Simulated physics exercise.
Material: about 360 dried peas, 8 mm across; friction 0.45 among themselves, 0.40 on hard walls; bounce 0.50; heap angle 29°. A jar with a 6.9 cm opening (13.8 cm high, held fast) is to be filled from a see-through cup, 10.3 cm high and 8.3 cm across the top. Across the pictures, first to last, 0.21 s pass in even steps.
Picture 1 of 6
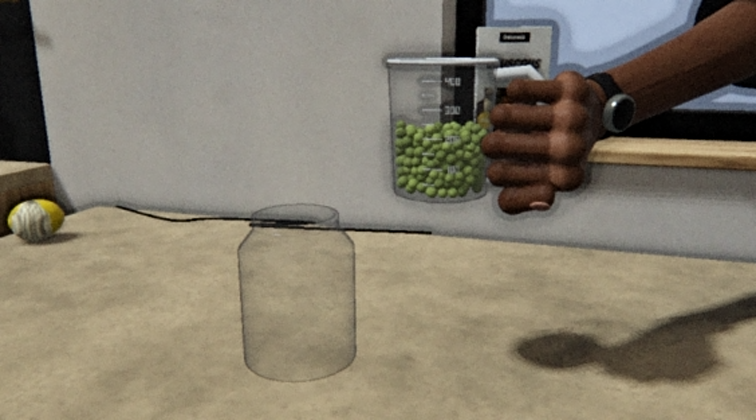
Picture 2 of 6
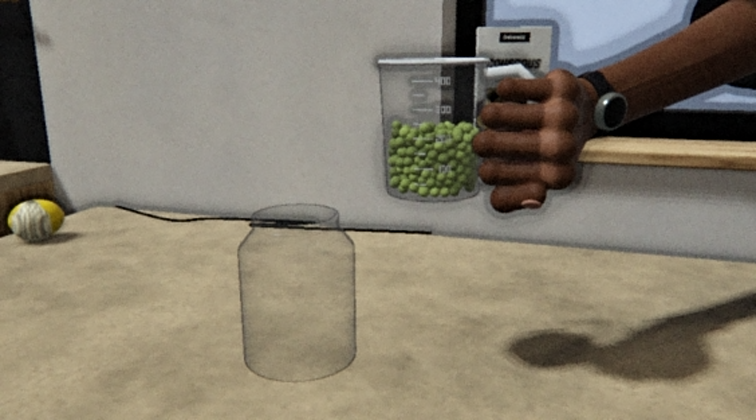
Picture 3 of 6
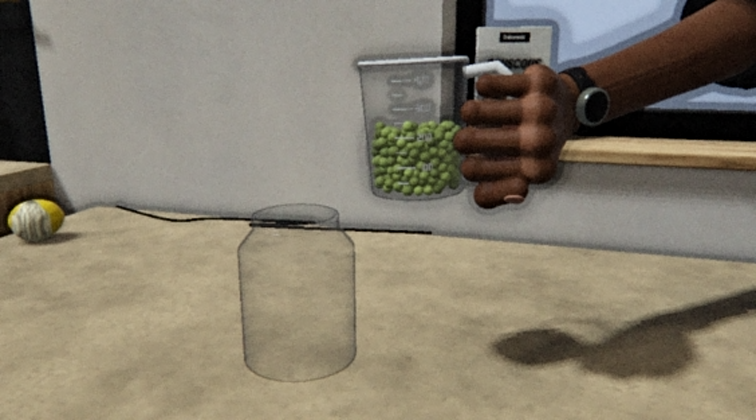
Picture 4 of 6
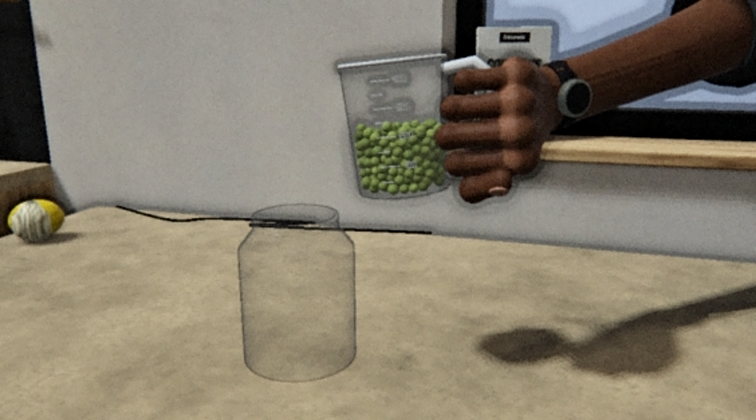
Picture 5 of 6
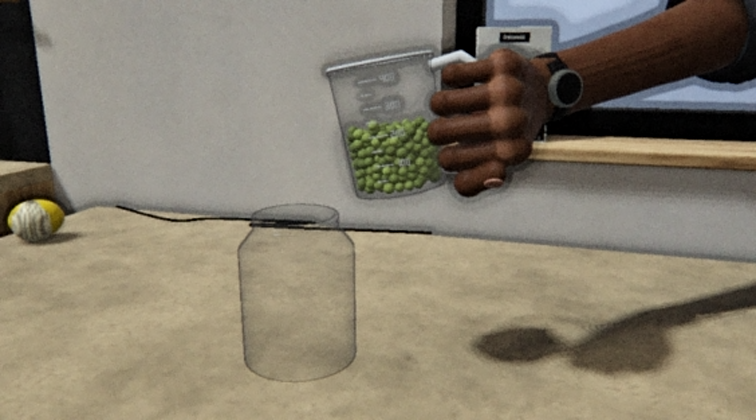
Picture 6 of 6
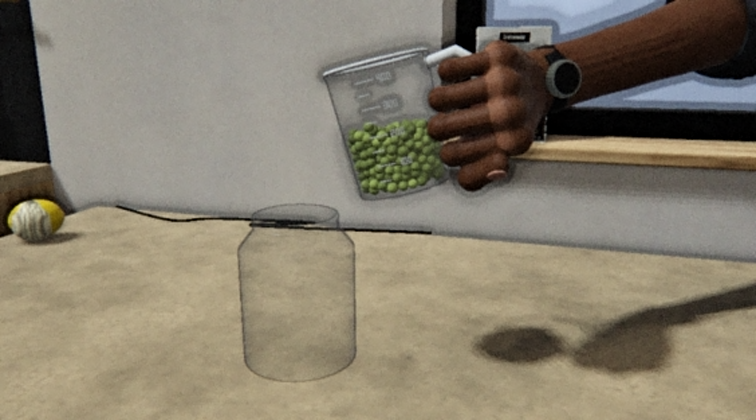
The clip shows a hand wearing a watch holding a clear cup of green peas, moving it left above a counter toward an empty glass jar, then gradually tilting the cup to the left while the jar stays still.
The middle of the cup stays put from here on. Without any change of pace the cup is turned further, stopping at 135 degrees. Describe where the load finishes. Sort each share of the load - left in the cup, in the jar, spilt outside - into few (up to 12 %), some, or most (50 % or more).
Still above: Few; jar: Some; spilt: Most.
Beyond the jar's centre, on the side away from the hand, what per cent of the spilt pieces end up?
Around 10 per cent, give or take.
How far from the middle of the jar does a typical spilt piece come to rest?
Distance: Roughly 16 cm.
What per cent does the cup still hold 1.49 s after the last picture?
It comes out close to 0 per cent.
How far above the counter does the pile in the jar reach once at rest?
Roughly 2.5 centimetres above the counter.
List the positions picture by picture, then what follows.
In the first picture, cup at (441, 128), tilt 0 degrees, lip at (391, 61), moved 0.0 cm; middle of the pieces at (437, 156); jar at (298, 286).
In the second picture, cup at (433, 128), tilt 1 degrees, lip at (383, 62), moved 0.7 cm; middle of the pieces at (429, 156).
In the third picture, cup at (415, 127), tilt 3 degrees, lip at (363, 64), moved 2.1 cm; middle of the pieces at (412, 155).
In the fourth picture, cup at (398, 126), tilt 6 degrees, lip at (343, 67), moved 3.6 cm; middle of the pieces at (397, 155).
In the fifth picture, cup at (390, 126), tilt 10 degrees, lip at (332, 71), moved 4.2 cm; middle of the pieces at (390, 155).
In the sixth picture, cup at (390, 126), tilt 14 degrees, lip at (329, 76), moved 4.2 cm; middle of the pieces at (392, 155); jar at (298, 286).
Then, 0.60 s after the last picture, tilt 71 degrees; the cup holds 100 %, the jar 0 %.
Then, 1.00 s after the last picture, tilt 109 degrees; the cup holds 90 %, the jar 5 %.
Then, 1.49 s after the last picture, tilt 135 degrees; the cup holds 0 %, the jar 35 %.
In the end, still above 0 %, jar 35 %, spilt 65 %.
